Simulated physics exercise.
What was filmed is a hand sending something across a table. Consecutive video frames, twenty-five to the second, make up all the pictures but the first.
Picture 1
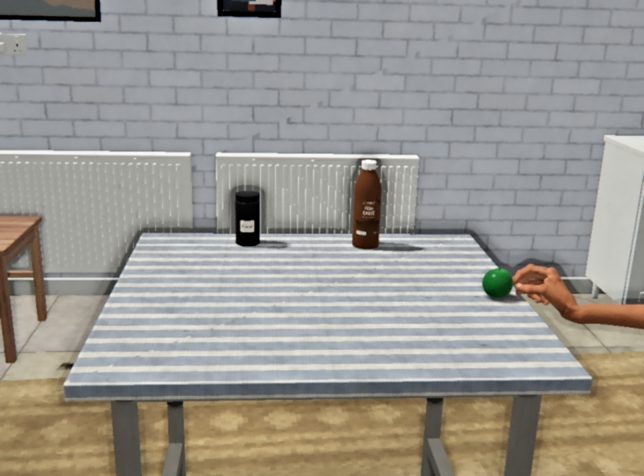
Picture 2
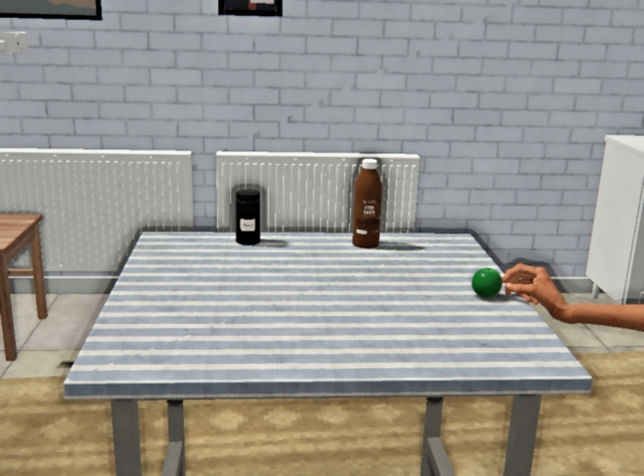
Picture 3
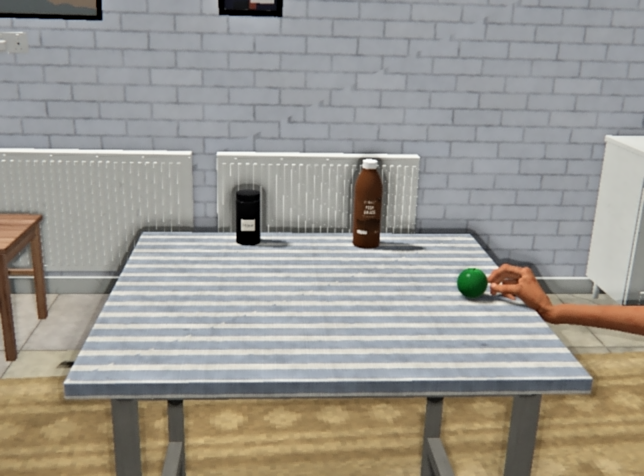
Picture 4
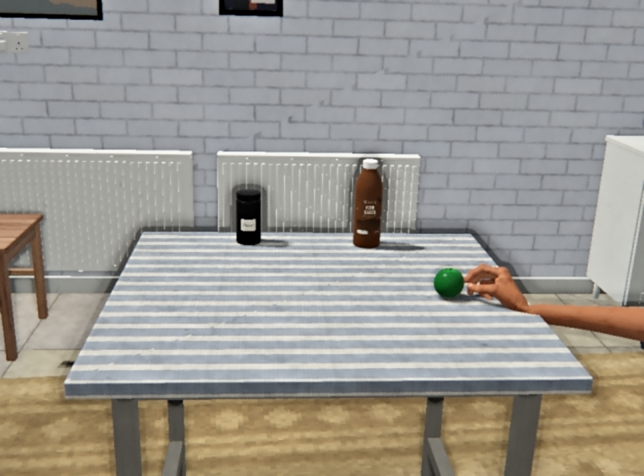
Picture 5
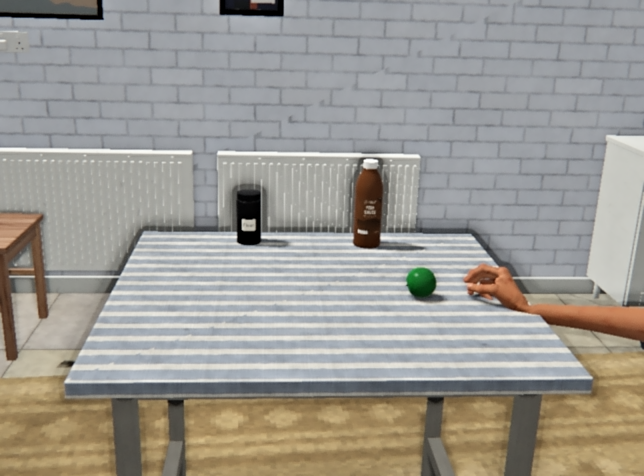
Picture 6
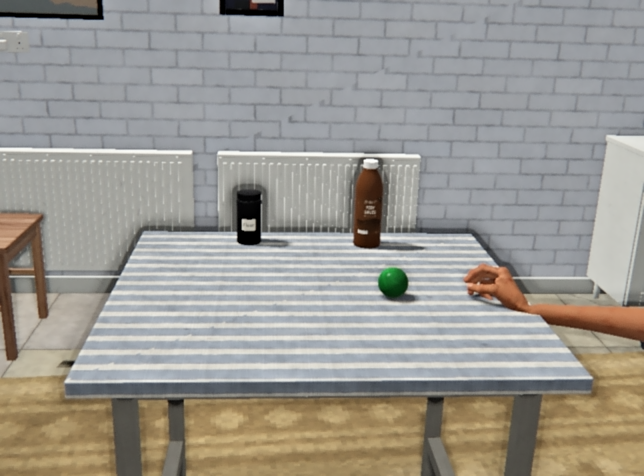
A green apple sits at the right side of a striped table, touched by the fingers of a hand reaching in from the right. The hand pushes it leftward, then stays back as the apple separates from the fingertips and moves farther left across the tabletop, in front of a brown bottle and a black container.
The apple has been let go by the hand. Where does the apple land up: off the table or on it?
Off the table.
Then, 0.20 s past the last view, green apple displaced well along near (257, 282).
Then, 0.50 s past the last view, green apple now off the table.
Then, 0.90 s past the last view, things are still on the move.
Finally, off the table, green apple.
